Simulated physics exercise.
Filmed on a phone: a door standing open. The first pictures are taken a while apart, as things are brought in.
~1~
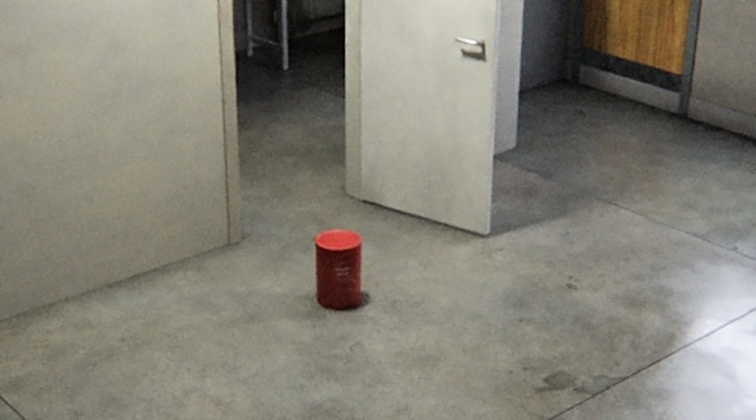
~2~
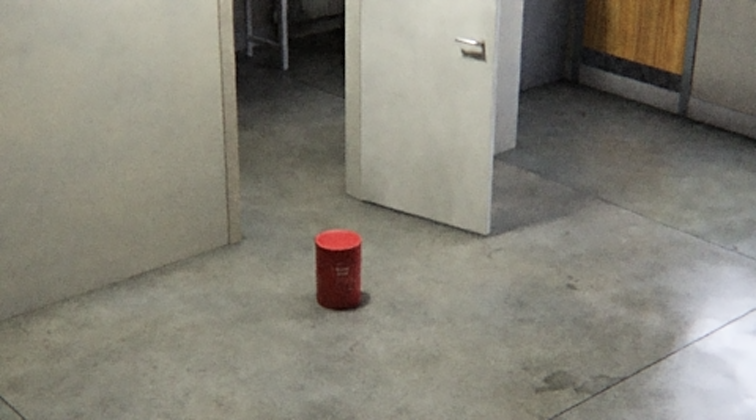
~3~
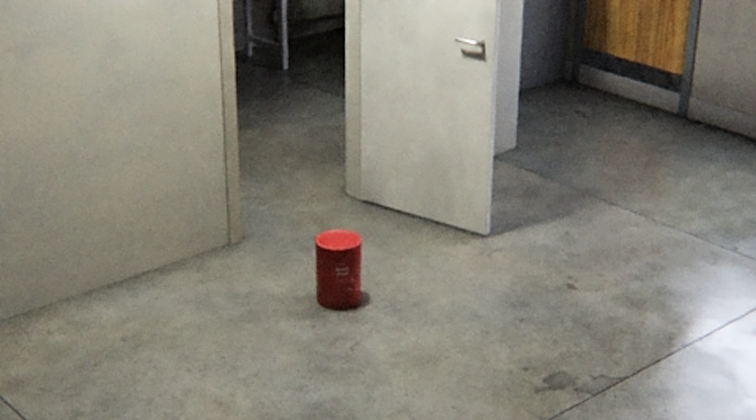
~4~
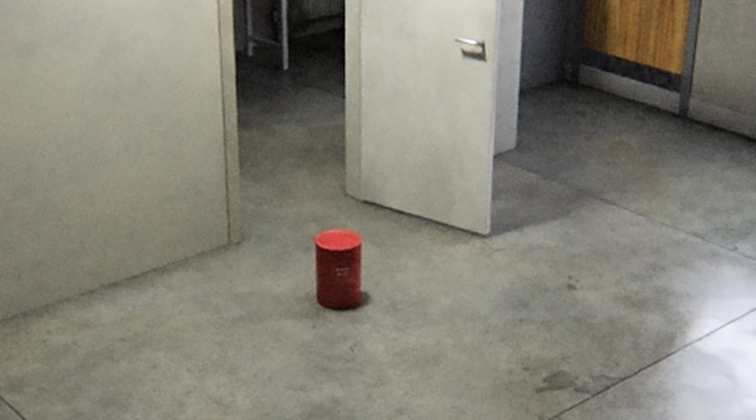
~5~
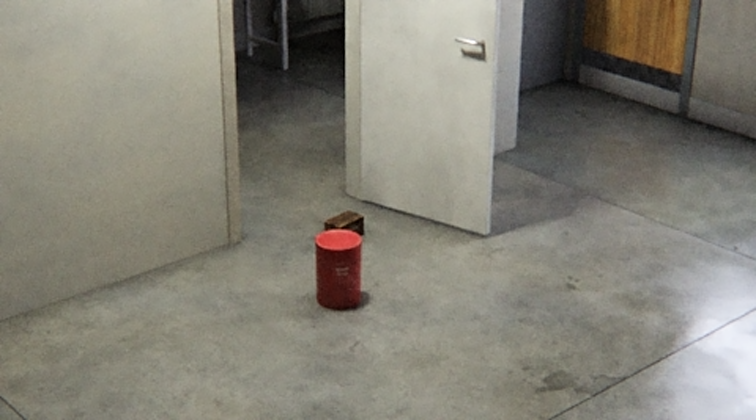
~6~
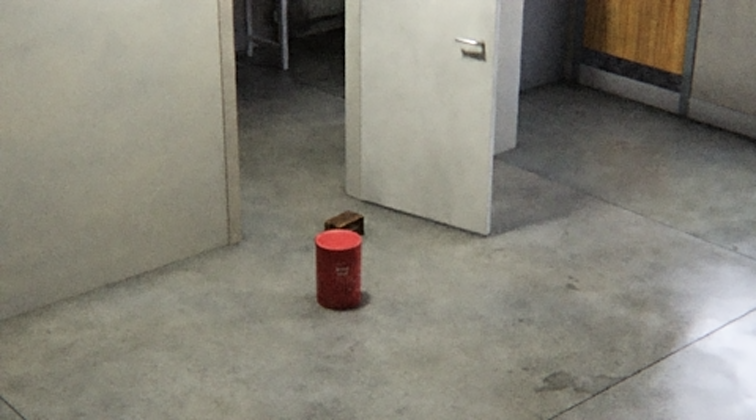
A small brown box is absent at first, while a red pail sits alone on the grey floor in front of a wide-open pale door. Later the box is there, just behind the pail and partly hidden by it, with nobody seen placing it. The door and pail stay still throughout.
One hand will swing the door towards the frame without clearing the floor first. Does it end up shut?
Here the door shuts.
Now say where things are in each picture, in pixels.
In the first frame, door wide open and still; red pail (339, 270).
In the second frame, door wide open and still; red pail (339, 270).
In the third frame, door wide open and still; red pail (339, 270).
In the fourth frame, door wide open and still; red pail (339, 270).
In the fifth frame, door wide open and still; red pail (339, 270).
In the sixth frame, door wide open and still; brown box (344, 228); red pail (339, 270).
Then, 1.00 s on from there, door 66° open.
Then, 1.60 s on from there, door 27° open; brown box shifted about its own width near (310, 227).
Then, 1.90 s on from there, door 7° open; brown box shifted well along near (280, 219).
In the end, door 0° open; moved from the start, brown box; red pail unmoved. At the end, from the last picture's camera, brown box near (265, 211).
